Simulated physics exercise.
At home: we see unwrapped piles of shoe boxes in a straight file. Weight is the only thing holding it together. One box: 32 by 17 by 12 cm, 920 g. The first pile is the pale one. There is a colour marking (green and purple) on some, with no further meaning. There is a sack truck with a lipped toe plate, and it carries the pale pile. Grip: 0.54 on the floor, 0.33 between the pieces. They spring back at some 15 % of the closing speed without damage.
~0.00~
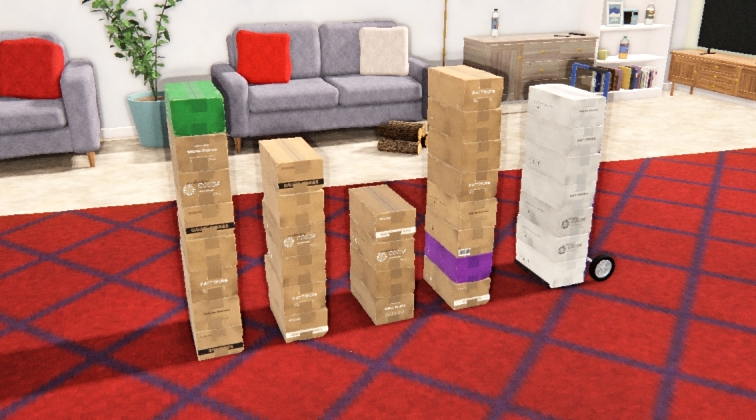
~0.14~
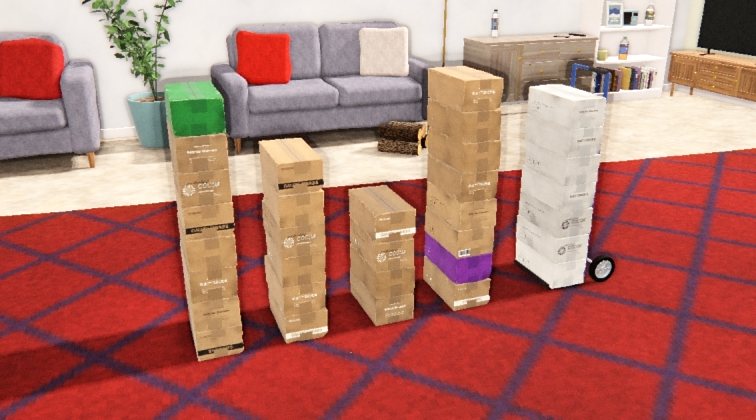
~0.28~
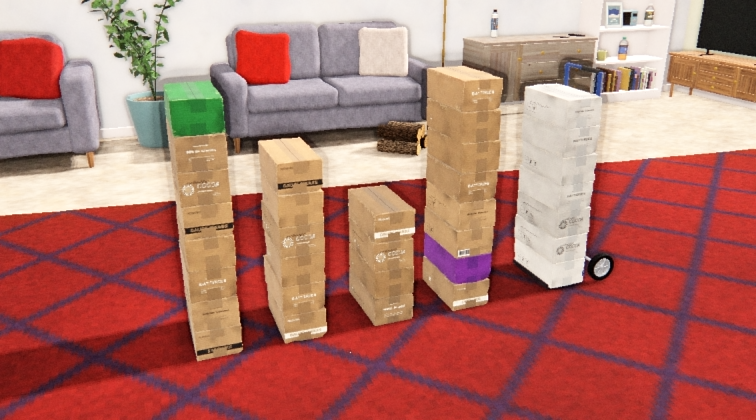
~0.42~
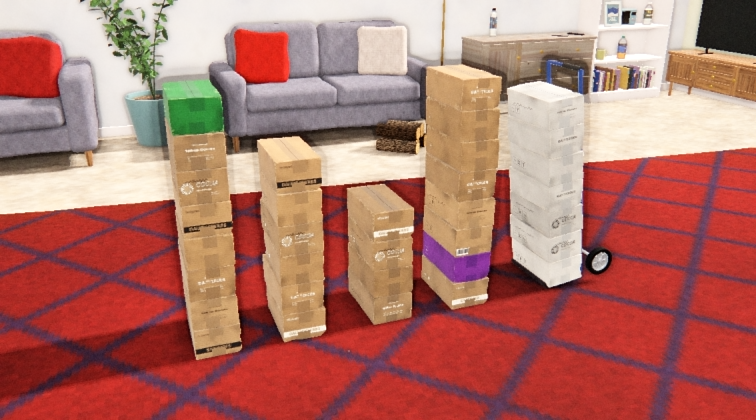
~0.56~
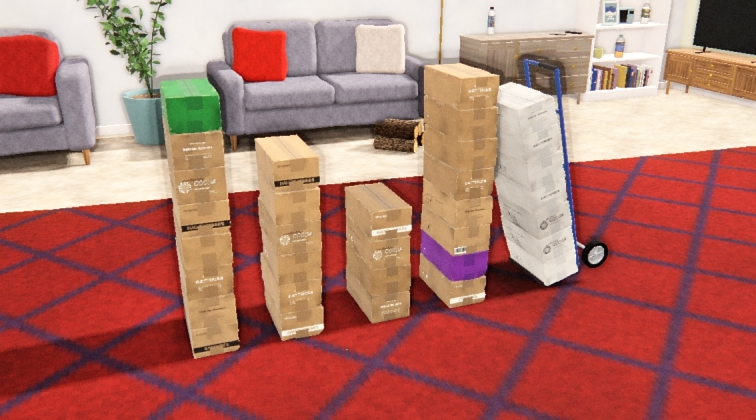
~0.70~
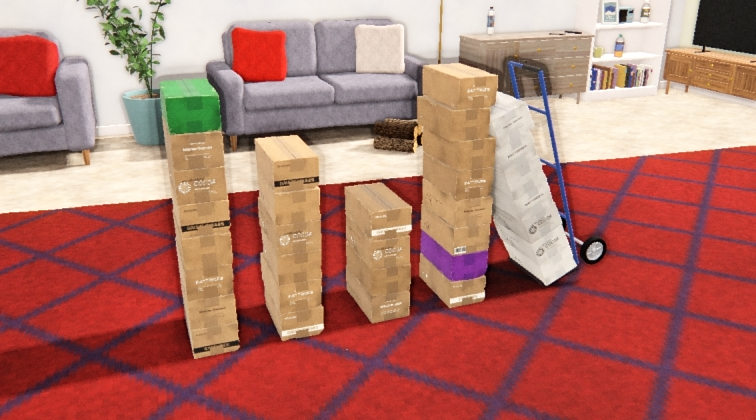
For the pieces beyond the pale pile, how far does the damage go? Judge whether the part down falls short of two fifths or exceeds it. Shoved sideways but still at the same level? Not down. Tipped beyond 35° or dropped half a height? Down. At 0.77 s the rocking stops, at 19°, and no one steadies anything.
It exceeds two fifths.
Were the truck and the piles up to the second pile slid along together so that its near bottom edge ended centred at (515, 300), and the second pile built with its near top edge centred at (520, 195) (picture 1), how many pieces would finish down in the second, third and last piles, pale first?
You'd get second 0, third 0 and last 0.
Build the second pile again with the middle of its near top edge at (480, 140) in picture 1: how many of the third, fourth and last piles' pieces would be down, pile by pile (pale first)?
Down by pile: Third 4, fourth 6, last 8.
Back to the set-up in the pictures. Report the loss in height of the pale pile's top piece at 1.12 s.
The top piece is some 10 centimetres lower than at the start.
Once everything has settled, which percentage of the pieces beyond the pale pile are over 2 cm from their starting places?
100 per cent.
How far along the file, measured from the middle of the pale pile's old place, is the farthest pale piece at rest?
About 80 cm along.
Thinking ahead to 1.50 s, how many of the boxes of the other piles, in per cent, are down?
20 per cent.
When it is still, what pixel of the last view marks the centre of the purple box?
Around (407, 270).
After 1.12 s, 7 of the pale pile down; none of the 26 other boxes down, 8 disturbed; purple box leaning 13°.
After 1.50 s, 7 of the pale pile down; 5 of the 26 other boxes down; purple box leaning 32°.
After 2.06 s, 7 of the pale pile down; 15 of the 26 other boxes down; purple box leaning 38°, 54 mm lower; green box leaning 25°, 51 mm lower.
After 2.50 s, 7 of the pale pile down; 26 of the 26 other boxes down; green box on its side; purple box leaning 39°, 54 mm lower.
At rest (3.3 s), 7 of the pale pile down; 26 of the 26 other boxes down; green box upside down; purple box leaning 40°, 54 mm lower. That is 100 per cent. As the last picture would show them, middles, purple box near (407, 271).
